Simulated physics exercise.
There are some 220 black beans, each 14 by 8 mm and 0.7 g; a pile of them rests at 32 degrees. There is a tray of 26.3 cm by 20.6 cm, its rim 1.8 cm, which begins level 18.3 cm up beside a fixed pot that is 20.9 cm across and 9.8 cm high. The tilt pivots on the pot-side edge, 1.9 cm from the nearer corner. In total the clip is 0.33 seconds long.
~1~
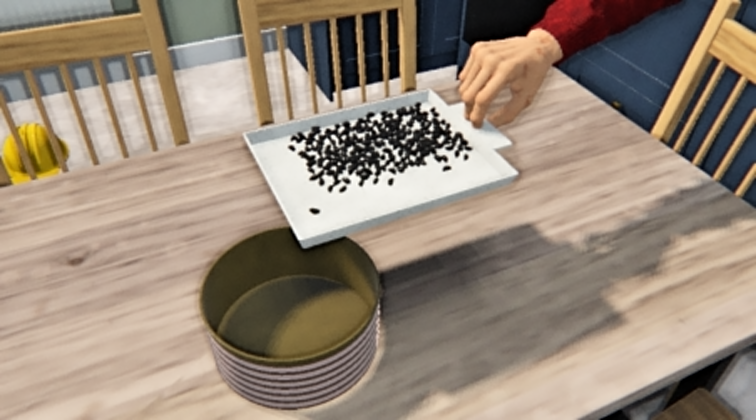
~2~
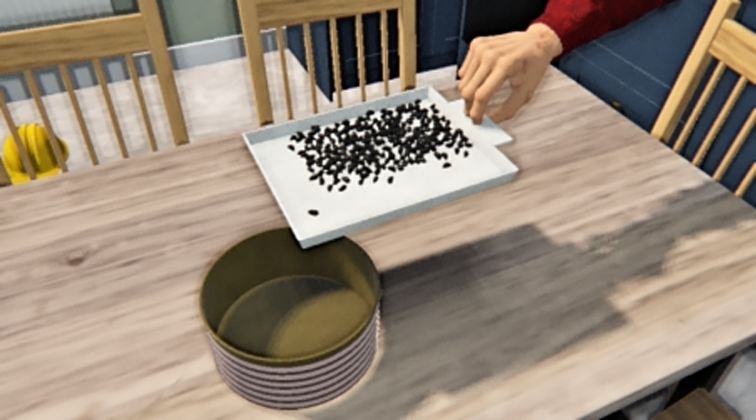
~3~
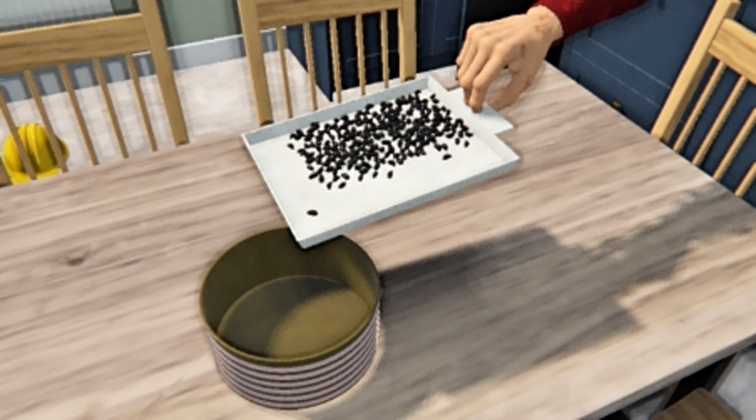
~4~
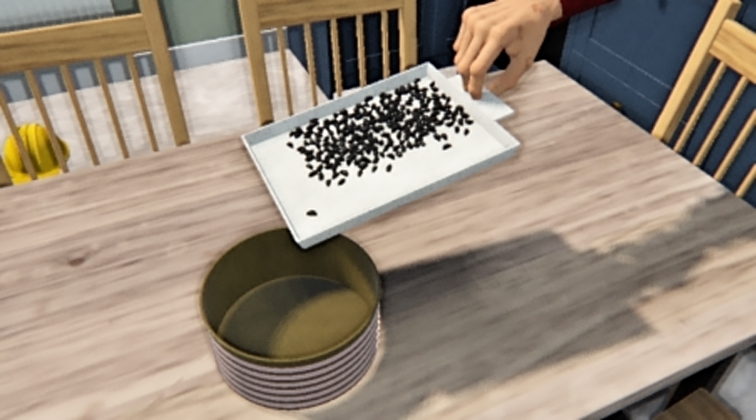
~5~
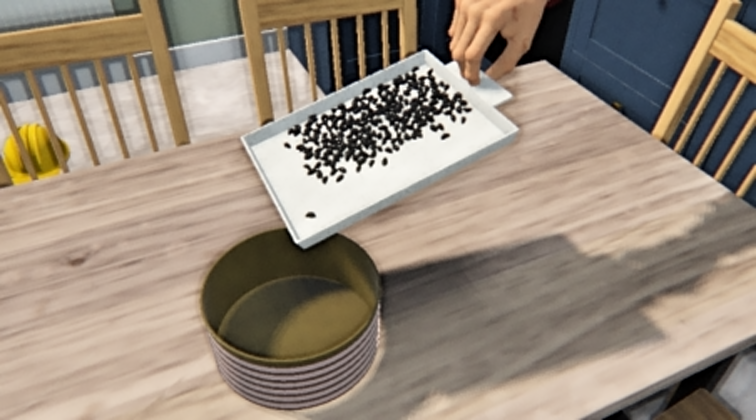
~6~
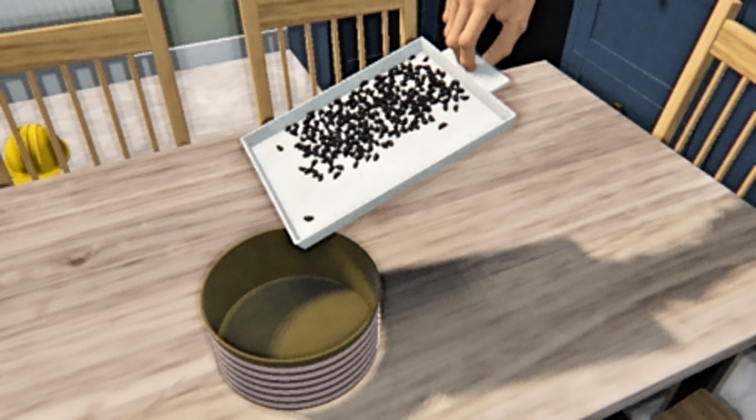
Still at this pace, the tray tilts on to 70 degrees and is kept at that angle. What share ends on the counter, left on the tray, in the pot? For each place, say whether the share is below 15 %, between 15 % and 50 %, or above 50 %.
Result: Counter: Going to get a middle portion, tray: Going to get a middle portion, pot: Going to get a middle portion.
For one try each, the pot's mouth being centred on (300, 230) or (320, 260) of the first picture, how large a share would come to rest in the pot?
About 40 percent the first time and about 20 percent the second.
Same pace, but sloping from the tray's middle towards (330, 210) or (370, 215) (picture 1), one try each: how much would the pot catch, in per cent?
Some 85 and 60 per cent.
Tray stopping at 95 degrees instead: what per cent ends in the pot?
45 %.
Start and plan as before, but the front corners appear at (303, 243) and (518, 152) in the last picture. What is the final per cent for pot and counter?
Split: Pot = 75, counter = 5.
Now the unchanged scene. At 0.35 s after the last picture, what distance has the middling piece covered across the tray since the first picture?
Around 8 centimetres.
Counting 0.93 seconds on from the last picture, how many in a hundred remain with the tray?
Roughly 45 percent of the load, I'd say.
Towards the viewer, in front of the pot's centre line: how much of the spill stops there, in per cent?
0 %.
Then, 0.35 s after the last picture, tilt 44 degrees; the tray holds 100 %, the pot 0 %.
Then, 0.59 s after the last picture, tilt 61 degrees; the tray holds 75 %, the pot 0 %.
Then, 0.93 s after the last picture, tilt 70 degrees; the tray holds 45 %, the pot 25 %.
In the end, counter 40 %, tray 35 %, pot 25 %.
